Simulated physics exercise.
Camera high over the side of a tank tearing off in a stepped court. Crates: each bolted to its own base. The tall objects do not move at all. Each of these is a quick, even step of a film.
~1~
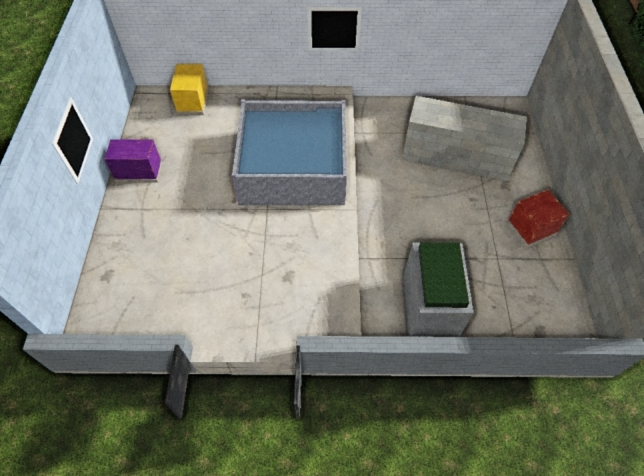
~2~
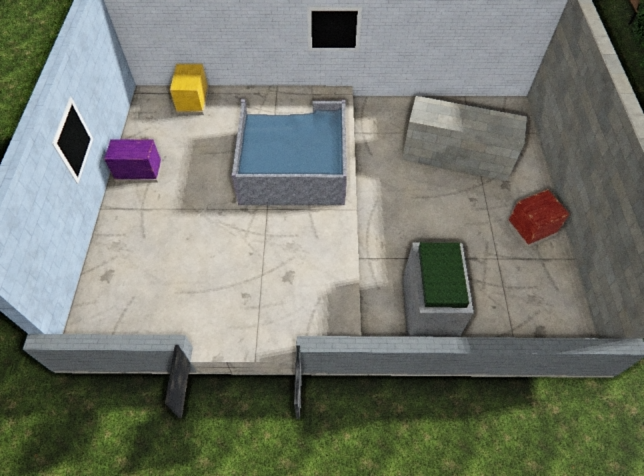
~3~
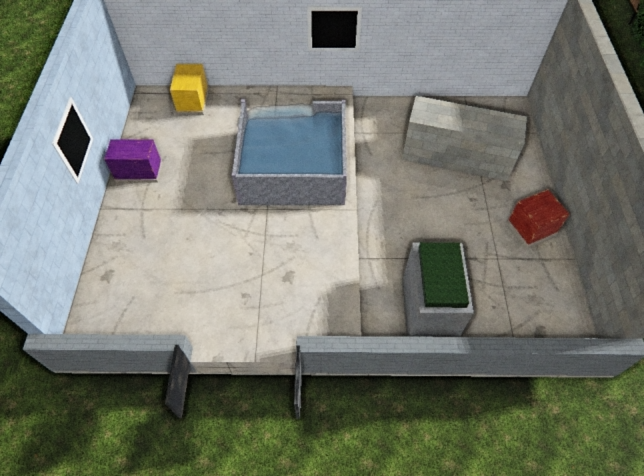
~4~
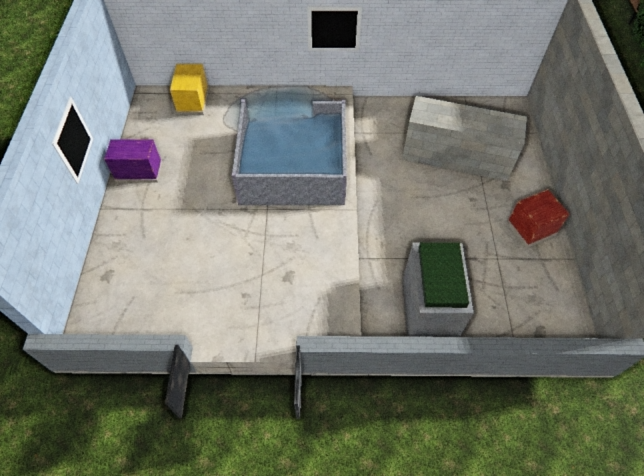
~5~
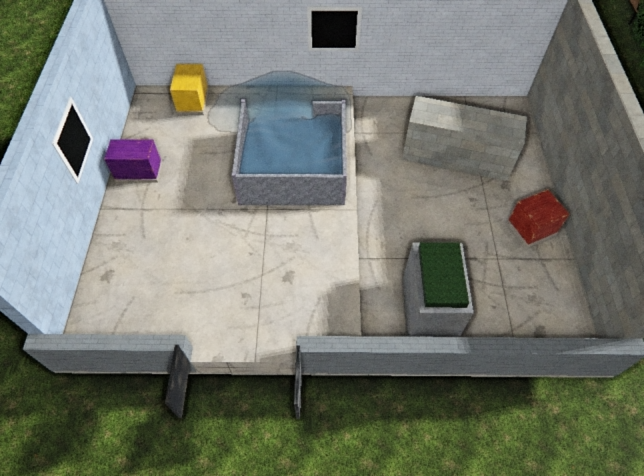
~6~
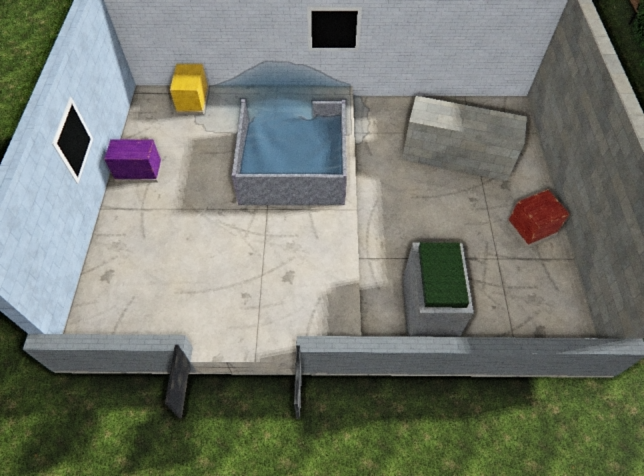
Water pouring through a gap in the far side of an open tank and spreading across a walled court's floor.
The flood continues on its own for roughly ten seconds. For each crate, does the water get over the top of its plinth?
The purple crate gets wet; the yellow crate gets wet; the red crate stays dry.
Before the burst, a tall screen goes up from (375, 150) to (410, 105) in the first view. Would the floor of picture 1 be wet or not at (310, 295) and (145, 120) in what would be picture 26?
In turn: No water, under water.
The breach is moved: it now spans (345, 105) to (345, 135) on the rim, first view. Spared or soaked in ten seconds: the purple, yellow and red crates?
Here goes: Purple crate - left alone; yellow crate - left alone; red crate - hit.
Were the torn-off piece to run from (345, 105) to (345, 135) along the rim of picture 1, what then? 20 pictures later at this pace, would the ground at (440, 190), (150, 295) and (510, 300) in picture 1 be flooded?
Spot one: Reached by the flood. Spot two: Spared by the leak. Spot three: Reached by the flood.
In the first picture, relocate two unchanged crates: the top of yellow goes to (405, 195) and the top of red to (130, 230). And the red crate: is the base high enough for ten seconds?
I'd say the red crate is not reached.
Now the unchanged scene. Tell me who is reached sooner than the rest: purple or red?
It's the one in purple.
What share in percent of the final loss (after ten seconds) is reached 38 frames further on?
Roughly 35 %.
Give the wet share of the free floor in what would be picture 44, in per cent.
Estimate: Near 75 %.
A moment on, water covers 10 % of the floor; the purple crate not reached, the yellow crate water round its plinth, the red crate not reached.
Next, water covers 30 % of the floor; the purple crate water round its plinth, the yellow crate water round its plinth, the red crate not reached.
Then, water covers 55 % of the floor; the purple crate water round its plinth, the yellow crate water round its plinth, the red crate water round its plinth.
Later, water covers 75 % of the floor; the purple crate water round its plinth, the yellow crate water round its plinth, the red crate water round its plinth.
In the end, water covers 90 % of the floor; the purple crate was topped, the yellow crate was topped, the red crate stayed above the water.
